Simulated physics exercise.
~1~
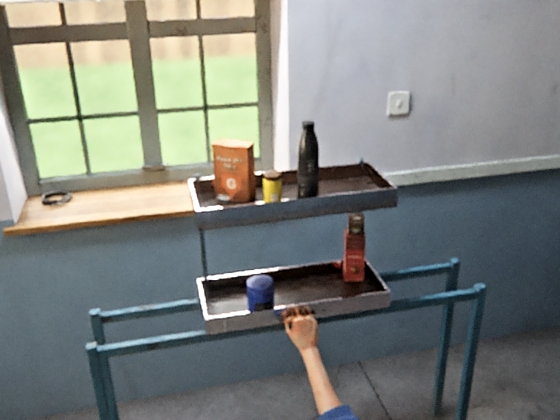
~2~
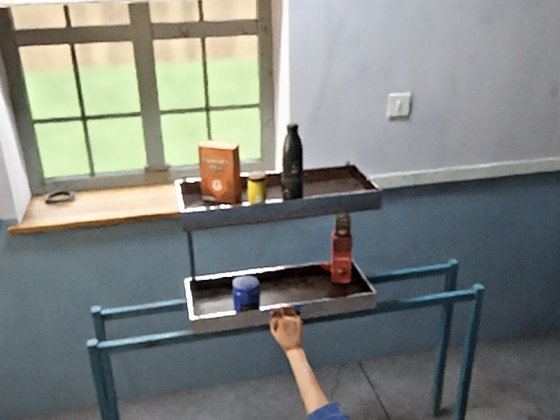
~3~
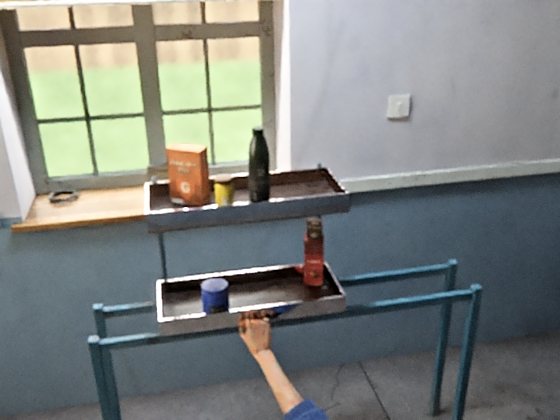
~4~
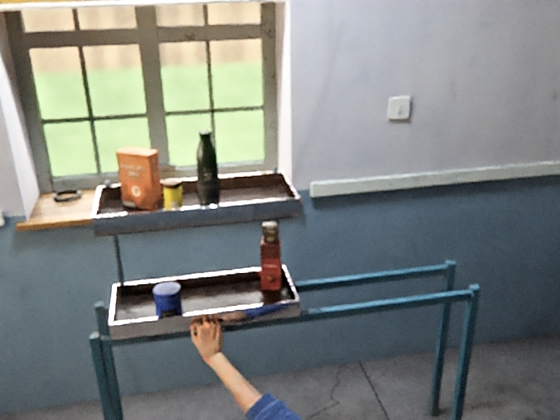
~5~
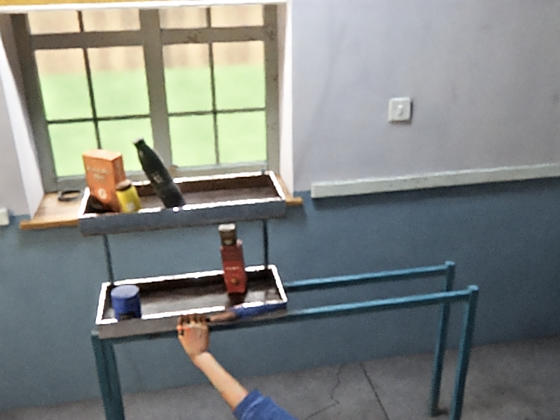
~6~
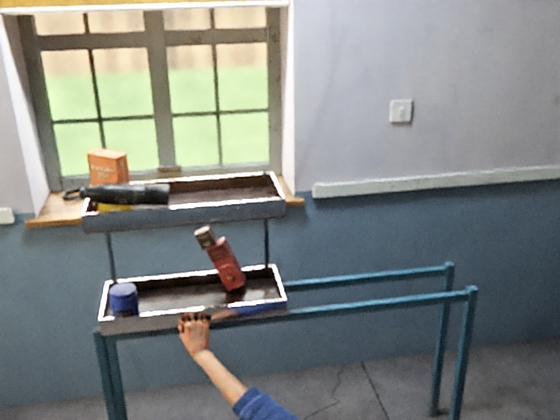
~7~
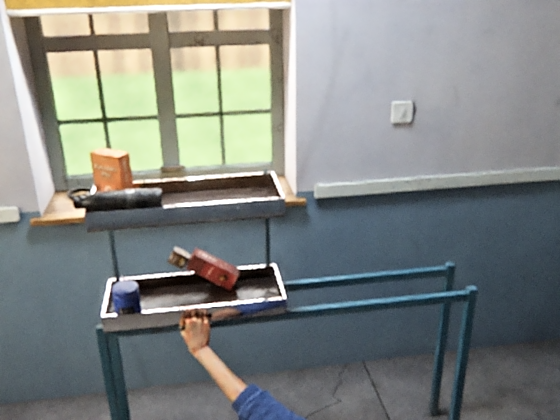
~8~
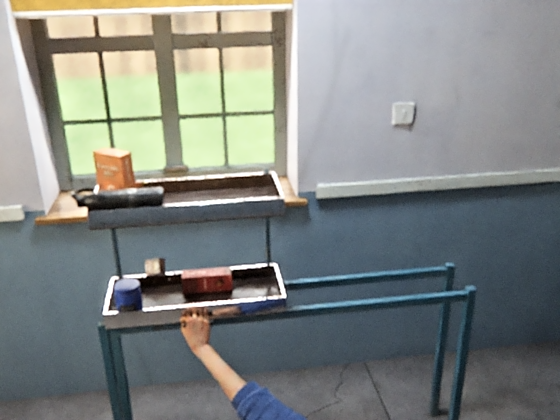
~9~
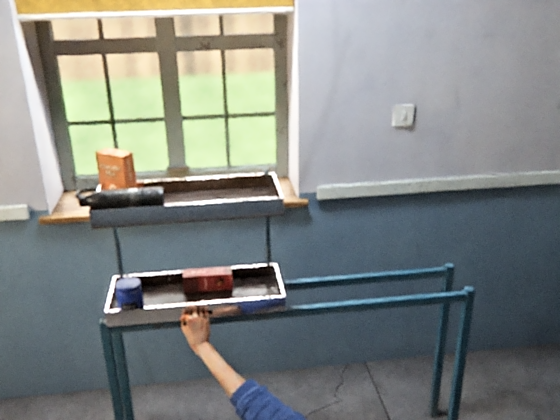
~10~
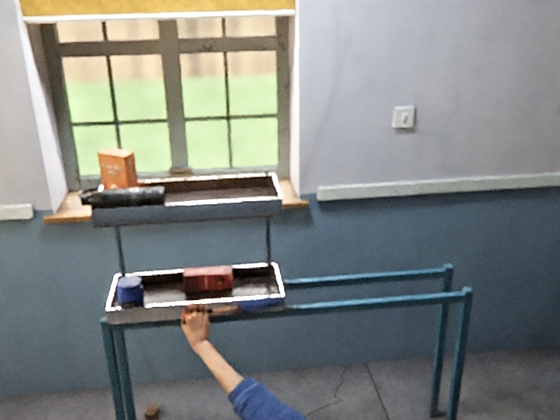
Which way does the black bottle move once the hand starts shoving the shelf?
The black bottle moves to the left, riding along with the shelf and then toppling over that way.
